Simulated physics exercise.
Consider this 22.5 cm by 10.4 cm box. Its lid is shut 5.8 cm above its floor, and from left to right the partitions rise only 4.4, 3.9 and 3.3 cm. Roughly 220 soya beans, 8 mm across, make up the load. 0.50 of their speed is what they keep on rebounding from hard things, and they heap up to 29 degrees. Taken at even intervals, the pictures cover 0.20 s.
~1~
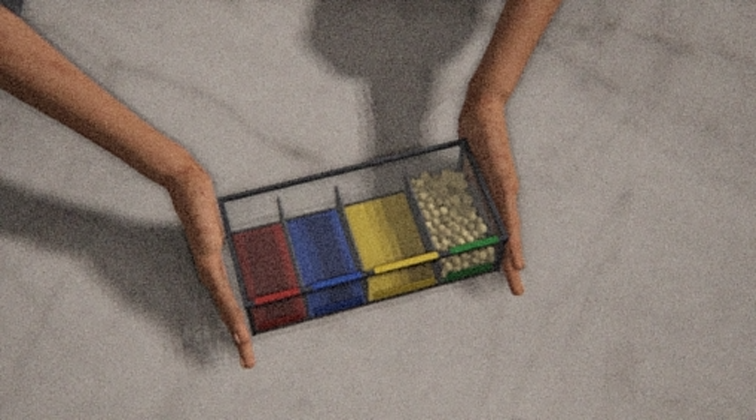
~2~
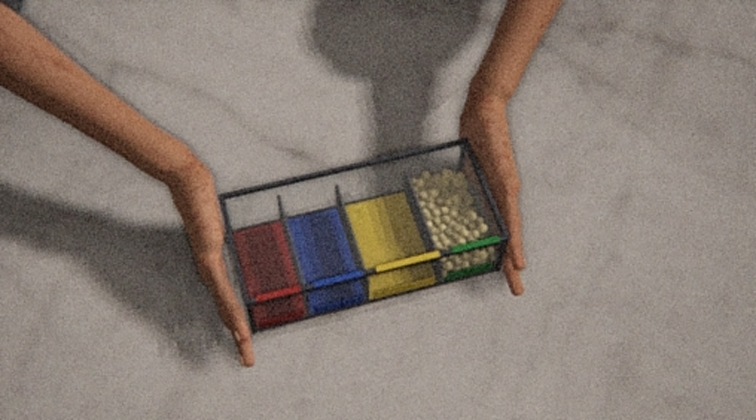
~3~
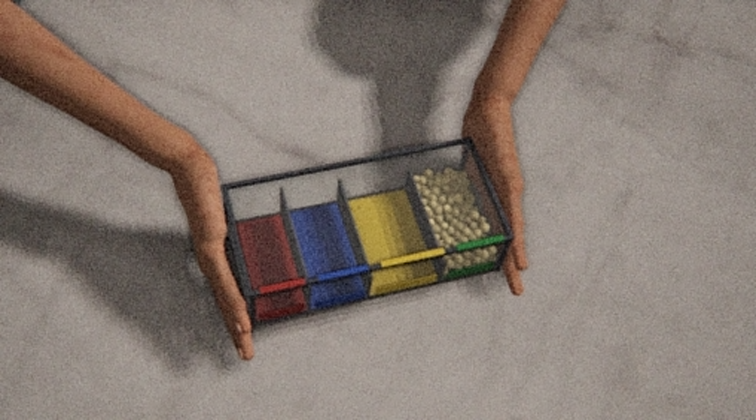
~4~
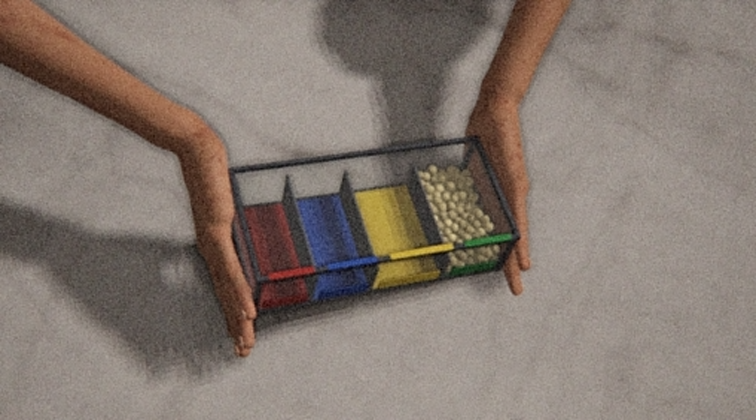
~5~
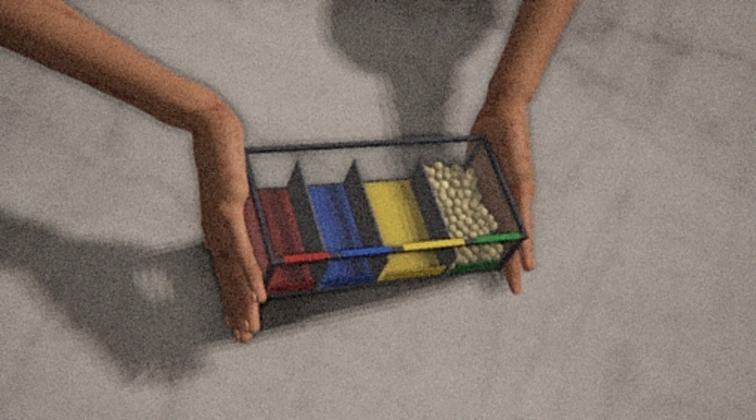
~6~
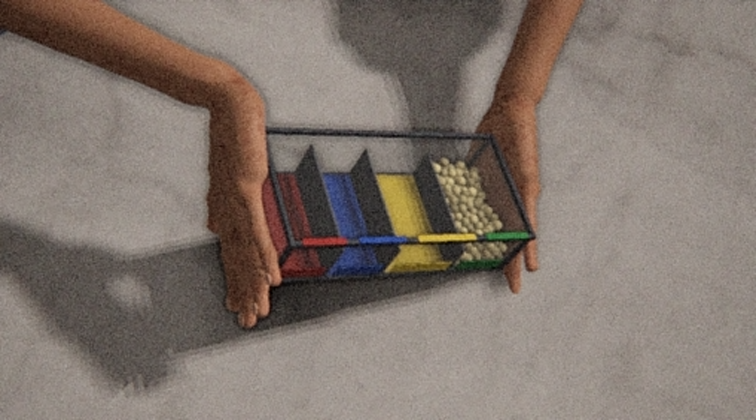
Two hands hold a clear, dark-edged box above a pale grey, faintly veined surface, seen from above, with shadows stretching across it. Inside, low partitions separate red, blue and yellow sections from a green one at the right, where pale round beans are heaped. The left hand rises steadily, tilting the box down toward the right, while the right hand shifts slightly and the beans stay in the green section.
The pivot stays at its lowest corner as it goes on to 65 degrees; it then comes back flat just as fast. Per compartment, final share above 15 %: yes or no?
Red no; blue no; green yes; yellow no.
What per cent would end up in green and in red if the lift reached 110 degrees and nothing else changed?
In per cent, green gets 100 and red gets 0.
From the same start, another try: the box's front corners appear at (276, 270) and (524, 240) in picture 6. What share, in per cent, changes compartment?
Around 0 per cent, it would seem.
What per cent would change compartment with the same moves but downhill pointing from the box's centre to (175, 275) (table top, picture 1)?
45 %.
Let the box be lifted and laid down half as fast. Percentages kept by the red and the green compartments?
You'd end up with red at 0 percent and green at 100 percent.
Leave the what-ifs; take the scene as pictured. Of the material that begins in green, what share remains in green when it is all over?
That comes out at about 100 percent.
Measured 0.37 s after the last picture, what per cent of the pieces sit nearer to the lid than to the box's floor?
Share: Approx. 20 %.
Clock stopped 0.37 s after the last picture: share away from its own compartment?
0 %.
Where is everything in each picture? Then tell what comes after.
In the first frame, box tilt 0 degrees, front corners at (248, 303) and (503, 237); green 100 %.
In the second frame, box tilt 1 degrees, front corners at (249, 301) and (504, 237).
In the third frame, box tilt 5 degrees, front corners at (253, 292) and (508, 236), lowest corner right front.
In the fourth frame, box tilt 10 degrees, front corners at (261, 278) and (515, 236), lowest corner right front.
In the fifth frame, box tilt 17 degrees, front corners at (275, 260) and (523, 235), lowest corner right front.
In the sixth frame, box tilt 24 degrees, front corners at (294, 242) and (530, 235), lowest corner right front; green 100 %.
Then, 0.37 s after the last picture, tilt 63 degrees; green 100 %.
Then, 0.62 s after the last picture, tilt 24 degrees; green 100 %.
Then, 0.97 s after the last picture, tilt 0 degrees; green 100 %.
In the end, red 0 %, blue 0 %, green 100 %, yellow 0 %.
